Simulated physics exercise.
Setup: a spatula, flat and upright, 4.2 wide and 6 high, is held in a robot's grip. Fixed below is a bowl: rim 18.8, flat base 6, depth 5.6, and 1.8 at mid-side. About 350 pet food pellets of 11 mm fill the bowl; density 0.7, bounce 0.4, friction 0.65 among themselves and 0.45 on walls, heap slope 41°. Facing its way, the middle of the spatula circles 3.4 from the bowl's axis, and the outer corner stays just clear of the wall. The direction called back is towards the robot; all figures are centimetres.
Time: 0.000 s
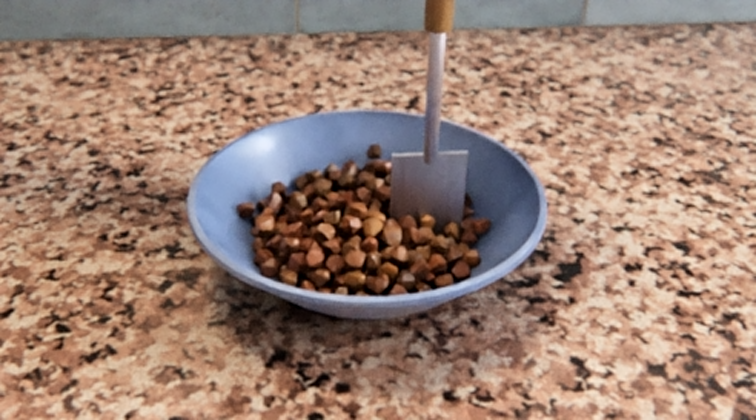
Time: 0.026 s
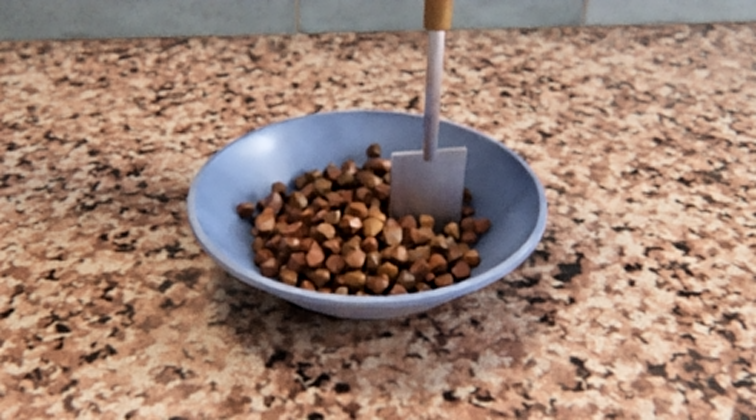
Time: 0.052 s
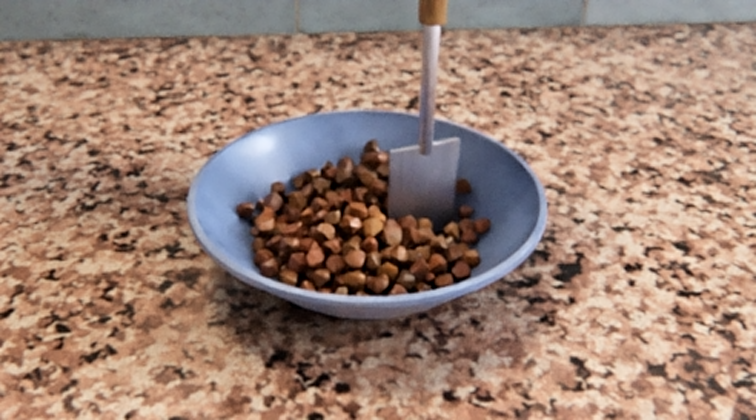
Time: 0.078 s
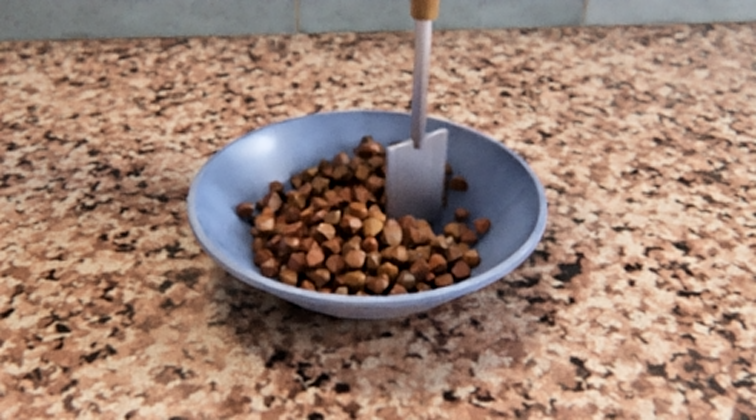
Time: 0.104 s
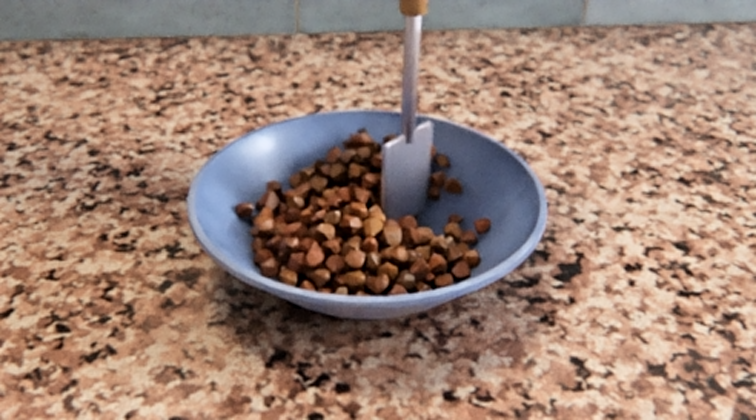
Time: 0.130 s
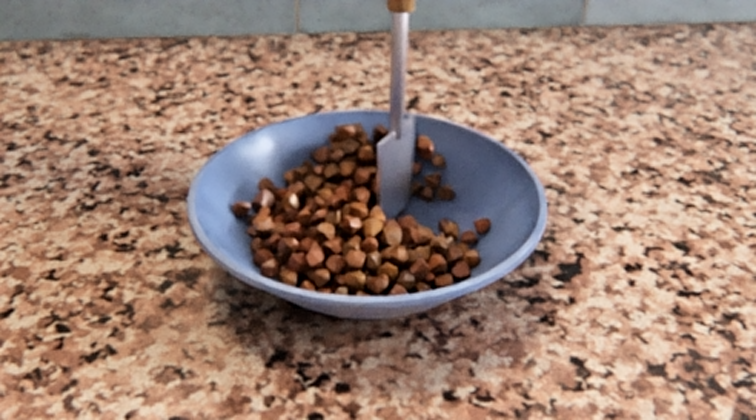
A shallow blue bowl of small brown pellets sits on a speckled pink, tan and black countertop, seen from slightly above, with blue-grey tiles behind. A flat metal spatula with a wooden handle stands upright among the pellets, right of centre. It sweeps leftward and toward the back while turning edge-on, pushing pellets into a rear heap and baring the bowl's right side, as the camera stays still.
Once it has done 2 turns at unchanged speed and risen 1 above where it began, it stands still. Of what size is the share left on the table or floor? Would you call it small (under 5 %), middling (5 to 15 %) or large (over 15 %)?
I would call it middling.
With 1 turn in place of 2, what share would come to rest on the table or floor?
Roughly 5 per cent.
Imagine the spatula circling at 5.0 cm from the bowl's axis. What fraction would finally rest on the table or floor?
In that case roughly 15 per cent.
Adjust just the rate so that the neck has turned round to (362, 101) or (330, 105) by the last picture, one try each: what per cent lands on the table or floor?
About 25 per cent, then about 40 per cent.
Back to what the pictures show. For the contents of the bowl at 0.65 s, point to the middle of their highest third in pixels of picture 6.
The top third is centred near (468, 214) in the last picture.
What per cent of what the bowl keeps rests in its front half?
Roughly 45 per cent.
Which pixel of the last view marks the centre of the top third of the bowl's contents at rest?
Centre, approx.: (421, 198).
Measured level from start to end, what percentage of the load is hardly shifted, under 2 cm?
Roughly 5 percent of the load.
By 0.65 s, 317° round, highest piece 7 above the table; 322 in the bowl, 23 on the table or floor, 2 in flight or on the tool.
By 1.17 s, 219° round, highest piece 7 above the table; 317 in the bowl, 30 on the table or floor.
By 1.63 s, 0° round, highest piece 6 above the table; 316 in the bowl, 31 on the table or floor.
By 2.33 s, 0° round, highest piece 6 above the table; 316 in the bowl, 31 on the table or floor.
Final count, 316 in the bowl, 31 on the table or floor. That is 9 % on the table or floor.
